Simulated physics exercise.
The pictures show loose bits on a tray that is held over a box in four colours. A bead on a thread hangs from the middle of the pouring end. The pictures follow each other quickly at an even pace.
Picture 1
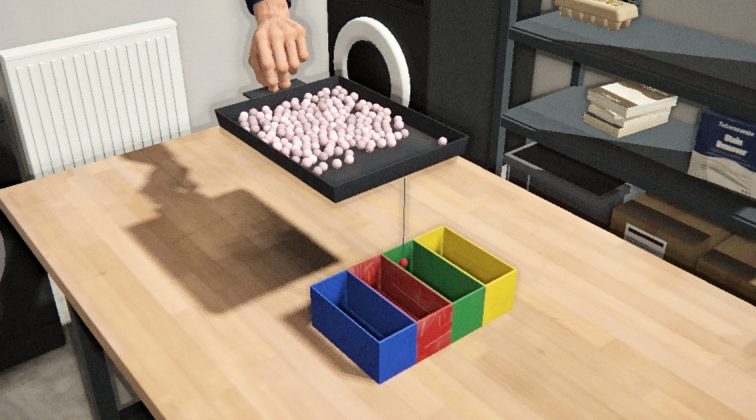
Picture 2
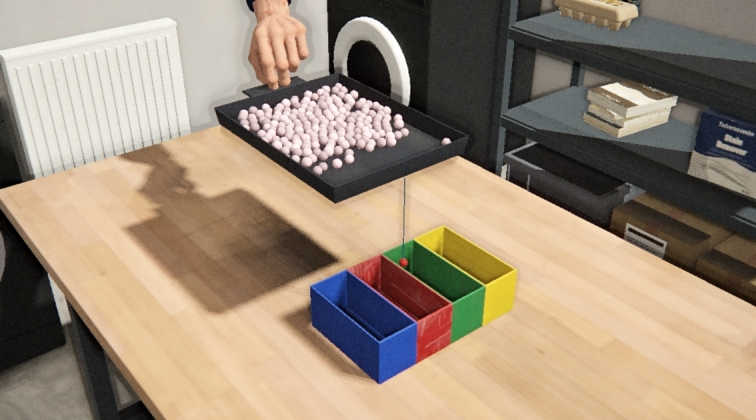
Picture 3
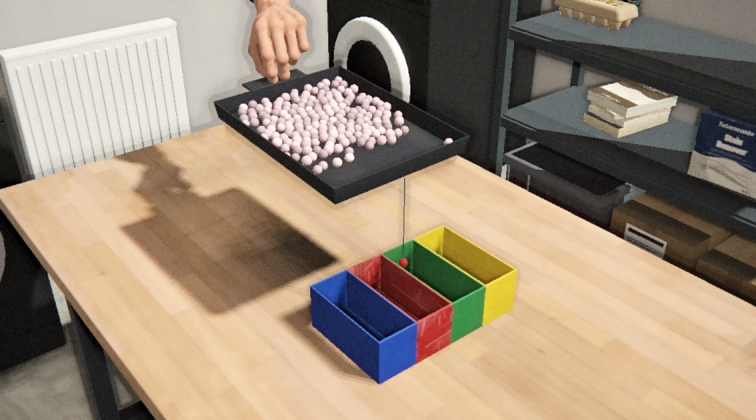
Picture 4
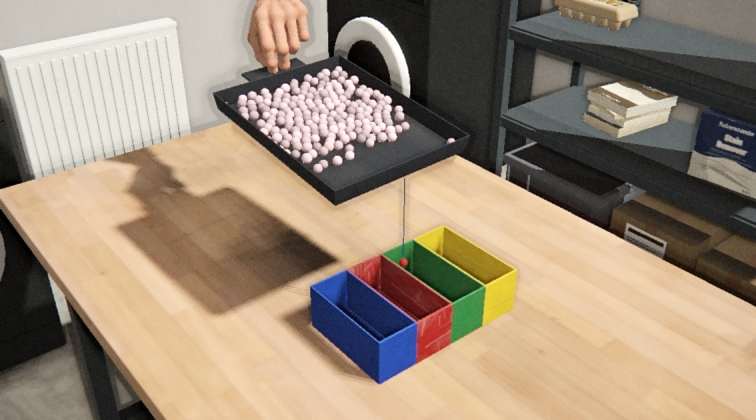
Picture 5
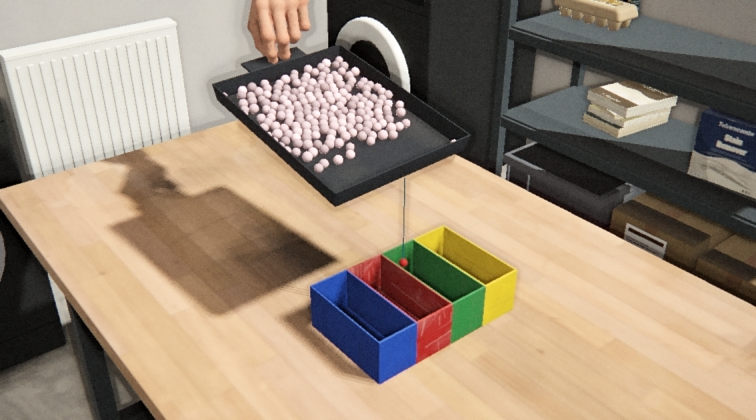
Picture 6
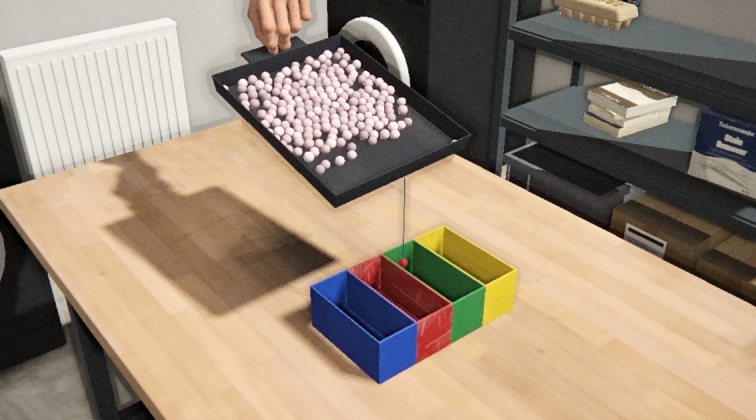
On a wooden table in a storage room, a box with blue, red, green and yellow cells sits beneath a dark tray of small pale pink balls, which gradually tilts as a hand at its far end rises slightly.
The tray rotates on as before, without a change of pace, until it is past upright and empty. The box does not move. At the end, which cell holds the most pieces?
The blue cell gets the most.
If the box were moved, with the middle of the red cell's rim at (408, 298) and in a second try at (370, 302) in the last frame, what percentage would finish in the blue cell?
The first gives 50 %, the second 30 %.
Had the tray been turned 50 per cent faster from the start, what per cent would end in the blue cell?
Close to 40 per cent.
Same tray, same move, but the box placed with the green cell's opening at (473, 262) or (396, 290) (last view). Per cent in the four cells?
In turn 20 and 90 in a hundred.
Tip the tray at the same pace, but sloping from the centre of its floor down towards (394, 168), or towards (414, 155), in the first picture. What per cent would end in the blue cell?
In turn 10 and 0 in a hundred.
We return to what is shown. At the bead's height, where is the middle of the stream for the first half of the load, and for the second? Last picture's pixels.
First near (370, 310), later near (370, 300).
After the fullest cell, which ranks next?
It is the red one.
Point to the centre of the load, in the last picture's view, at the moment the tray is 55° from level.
Roughly at (372, 154).
Soon, tray tipped steeply; nearly all on the tray; a stray few in the blue cell; a stray few falling or outside the box.
A while on, tray tipped right over; about a third on the tray; about a quarter in the blue cell; a small part in the red cell; a stray few in the green cell; a stray few in the yellow cell; about a third falling or outside the box.
Towards the end, tray tipped past a quarter turn; about half in the blue cell; about a quarter in the red cell; a stray few in the green cell; a stray few in the yellow cell; about a quarter falling or outside the box.
Finally, tray tipped past a quarter turn; about half in the blue cell; about a quarter in the red cell; a stray few in the green cell; a stray few in the yellow cell; about a quarter outside the box.
